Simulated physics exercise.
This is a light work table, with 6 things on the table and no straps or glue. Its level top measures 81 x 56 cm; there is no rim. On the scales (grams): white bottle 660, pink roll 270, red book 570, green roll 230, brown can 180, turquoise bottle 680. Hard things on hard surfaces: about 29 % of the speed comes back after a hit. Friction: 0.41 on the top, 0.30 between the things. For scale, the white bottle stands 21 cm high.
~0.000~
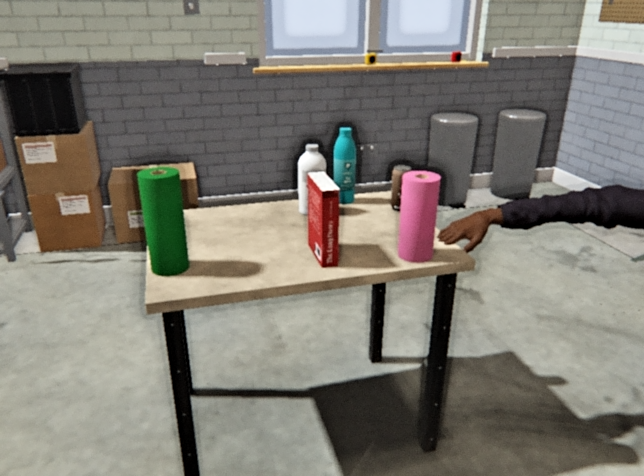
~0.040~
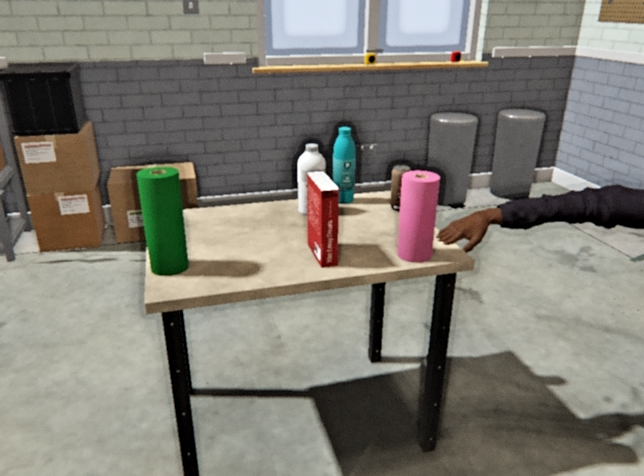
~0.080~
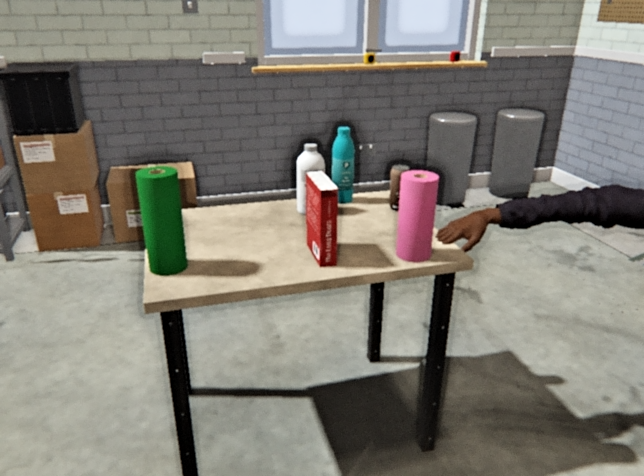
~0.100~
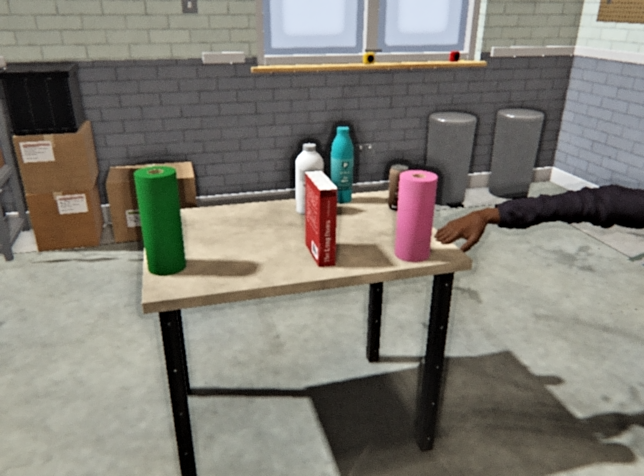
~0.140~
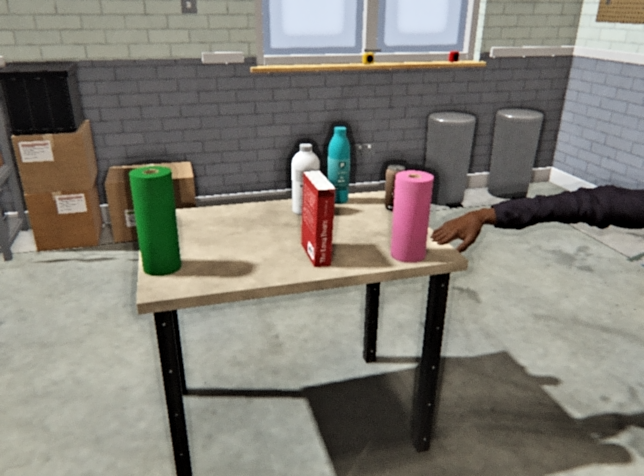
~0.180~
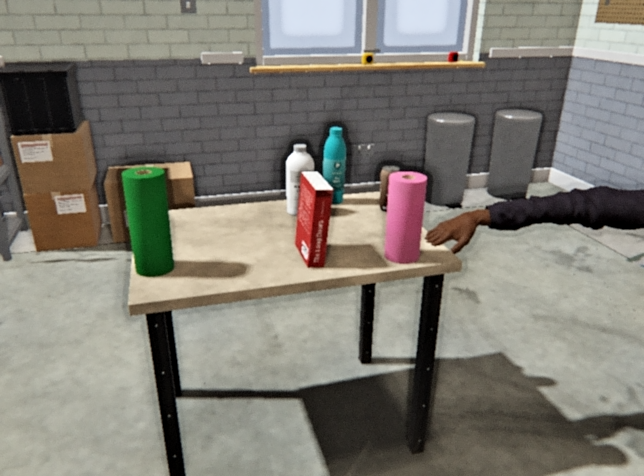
In a brick-walled workshop, a hand pushes a table left and the red book tilts slightly.
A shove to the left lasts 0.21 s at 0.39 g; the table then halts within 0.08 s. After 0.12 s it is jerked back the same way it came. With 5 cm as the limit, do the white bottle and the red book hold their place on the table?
The white bottle gets shifted; the red book gets shifted.
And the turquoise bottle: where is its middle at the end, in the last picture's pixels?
Around (290, 327).
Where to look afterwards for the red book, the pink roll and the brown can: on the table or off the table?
The red book ends on the table; the pink roll ends off the table; the brown can ends on the table.
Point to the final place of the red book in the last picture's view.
Near (348, 246).
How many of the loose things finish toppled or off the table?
5 of them.
After 0.68 s, table along by 4 cm; green roll now off the table; red book on its side near (322, 246); white bottle 22° off upright near (267, 181).
After 1.18 s, turquoise bottle now off the table; red book on its side near (347, 246); white bottle 20° off upright near (292, 172).
After 1.58 s, white bottle and pink roll now off the table; red book on its side near (347, 246).
In the end (2.1 s), off the table, white bottle, pink roll, green roll and turquoise bottle; toppled on the table, red book; brown can under 5 cm from the start. At the end, from the last picture's camera, red book near (347, 246).
